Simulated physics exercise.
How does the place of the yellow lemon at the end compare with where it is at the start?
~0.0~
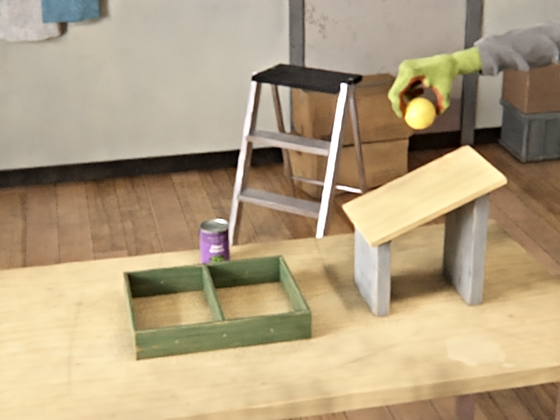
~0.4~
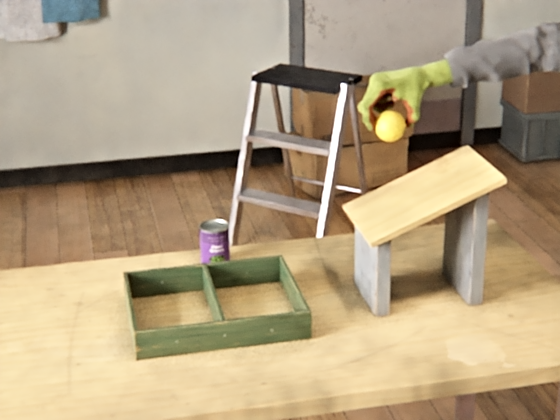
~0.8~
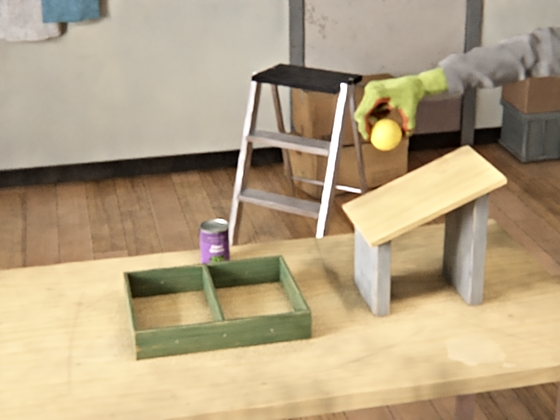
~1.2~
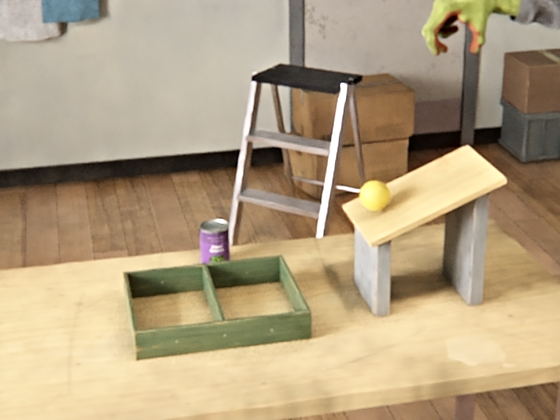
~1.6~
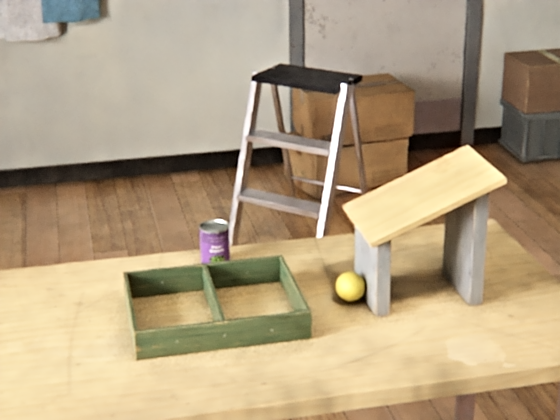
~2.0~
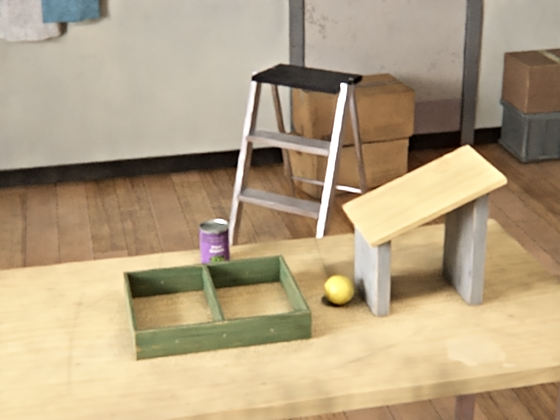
At the start the lemon is held in the gloved hand above the slanted board. At the end it rests lower and further left, on the table between the green tray and the board.
